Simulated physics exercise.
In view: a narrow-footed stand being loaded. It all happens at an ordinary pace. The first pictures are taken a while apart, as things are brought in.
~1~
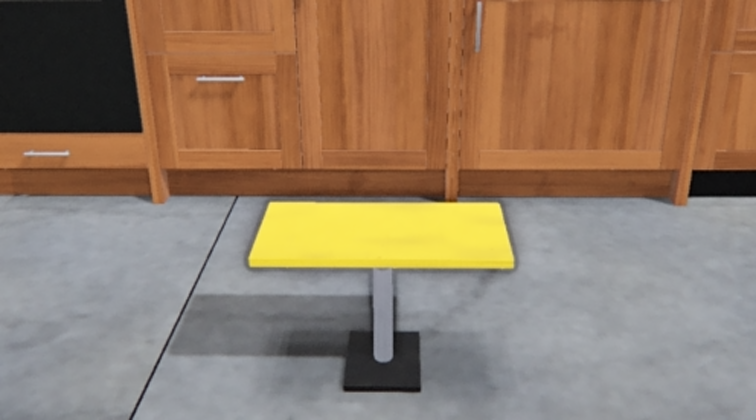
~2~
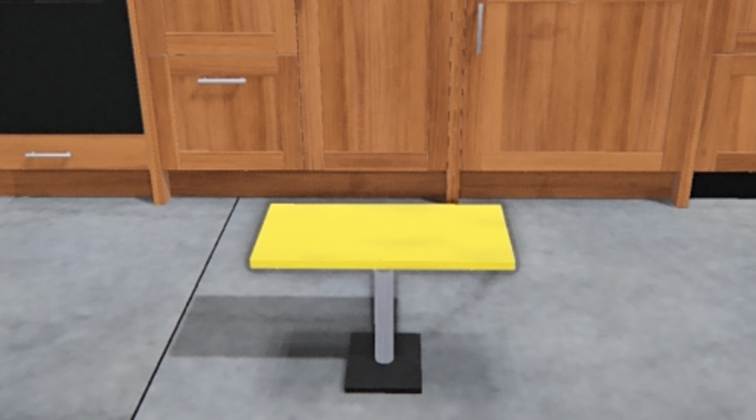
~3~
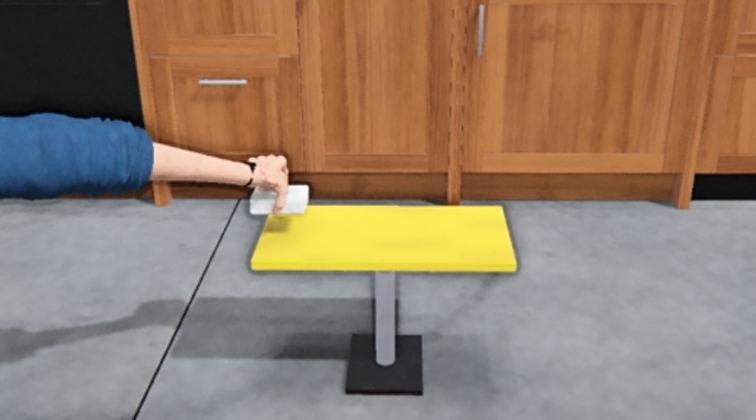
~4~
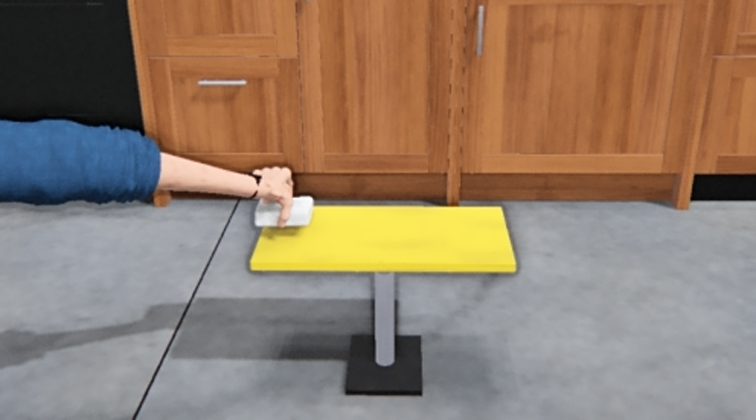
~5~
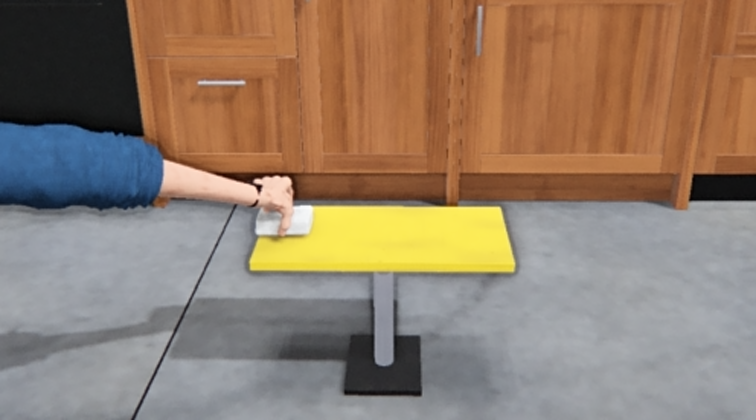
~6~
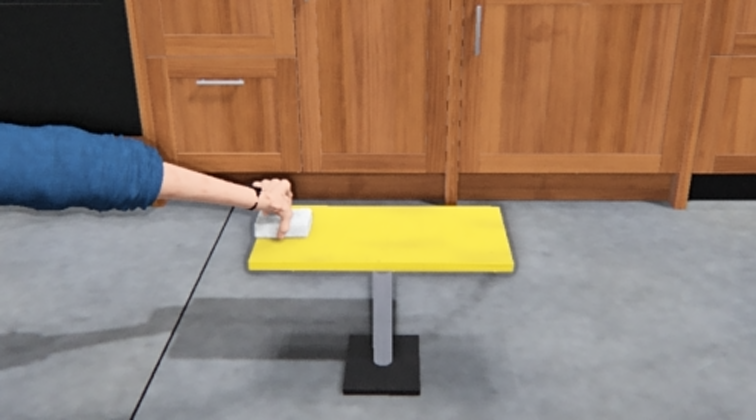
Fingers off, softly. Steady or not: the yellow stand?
In the end the yellow stand holds firm.
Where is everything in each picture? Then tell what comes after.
In the first picture, yellow stand (382, 233).
In the second picture, yellow stand (384, 235).
In the third picture, still on the way; yellow stand (385, 236); sponge (280, 200).
In the fourth picture, still on the way; yellow stand (384, 237); sponge (284, 212).
In the fifth picture, still on the way; yellow stand (383, 237); sponge (285, 221).
In the sixth picture, in place, still held; yellow stand (382, 237); sponge (284, 223).
Then, 0.30 s later than the last frame, yellow stand at rest near (382, 237).
When it is over, the yellow stand stays flat on its feet, near (382, 237).
